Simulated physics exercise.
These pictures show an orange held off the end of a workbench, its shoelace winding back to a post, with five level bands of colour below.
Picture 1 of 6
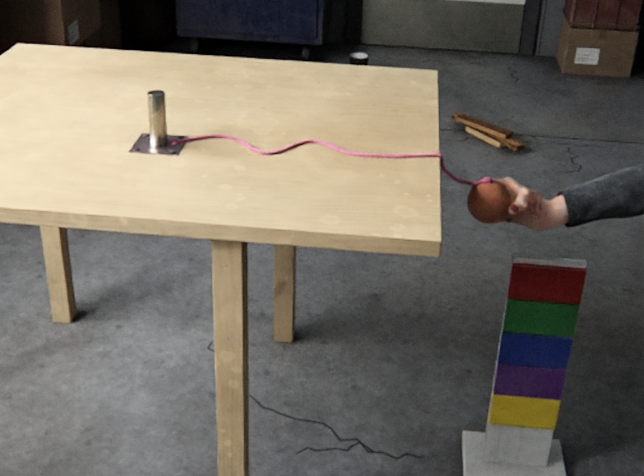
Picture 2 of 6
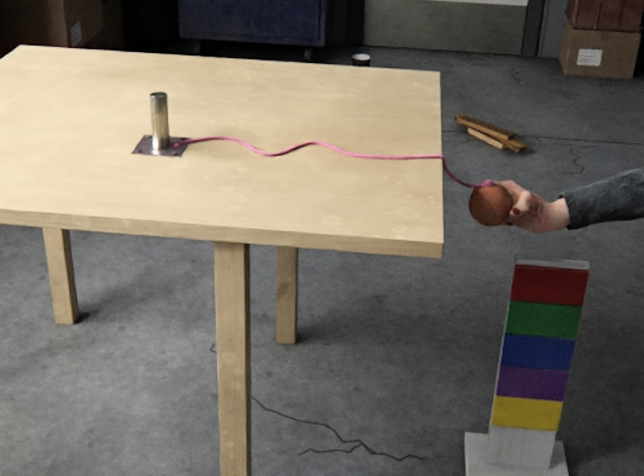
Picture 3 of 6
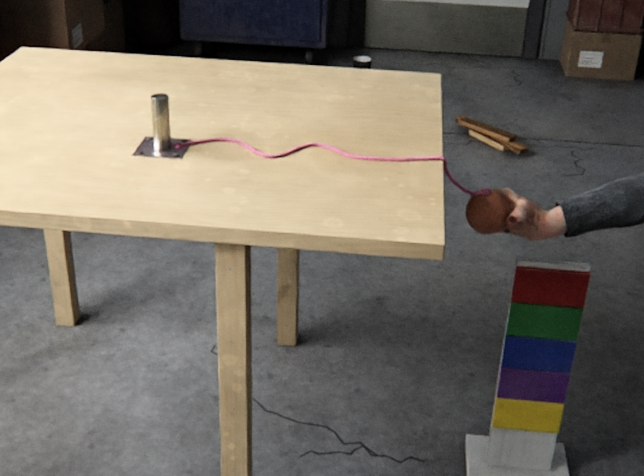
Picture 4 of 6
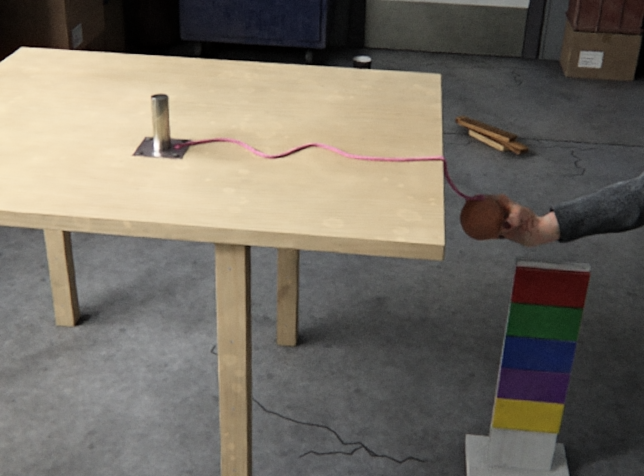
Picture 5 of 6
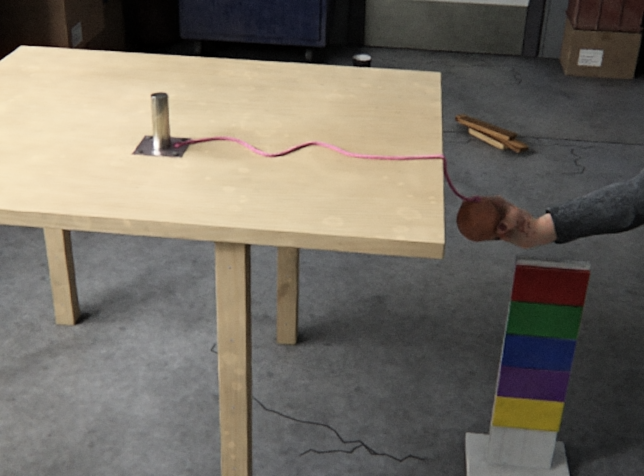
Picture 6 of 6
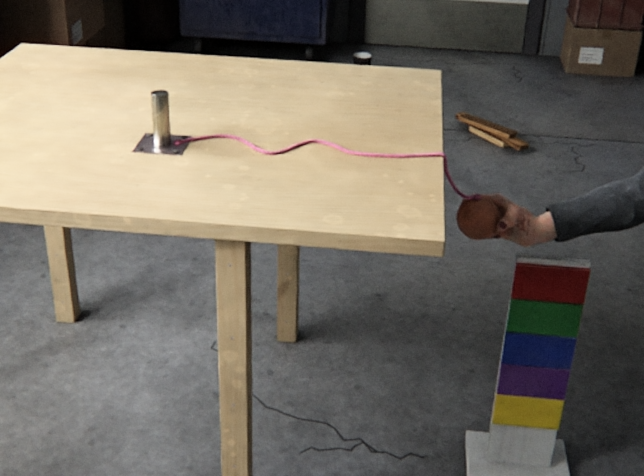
Orange ball on a slack pinkish-red lace, held by a hand off the table's right edge, shifting slightly left and down.
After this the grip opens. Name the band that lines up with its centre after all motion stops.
Red.
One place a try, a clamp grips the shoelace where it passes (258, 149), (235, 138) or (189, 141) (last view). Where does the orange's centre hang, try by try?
First try near (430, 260), second near (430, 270), third near (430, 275).
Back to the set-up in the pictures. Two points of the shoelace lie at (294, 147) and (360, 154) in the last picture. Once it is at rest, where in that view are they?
Around (324, 150), then around (406, 154).
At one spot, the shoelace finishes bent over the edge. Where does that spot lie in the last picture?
Look near (401, 156).
A little later, orange near (409, 266); level with red.
Next, orange near (435, 276); level with red.
When it is over, orange near (428, 276); level with red. Its centre hangs level with the red band.
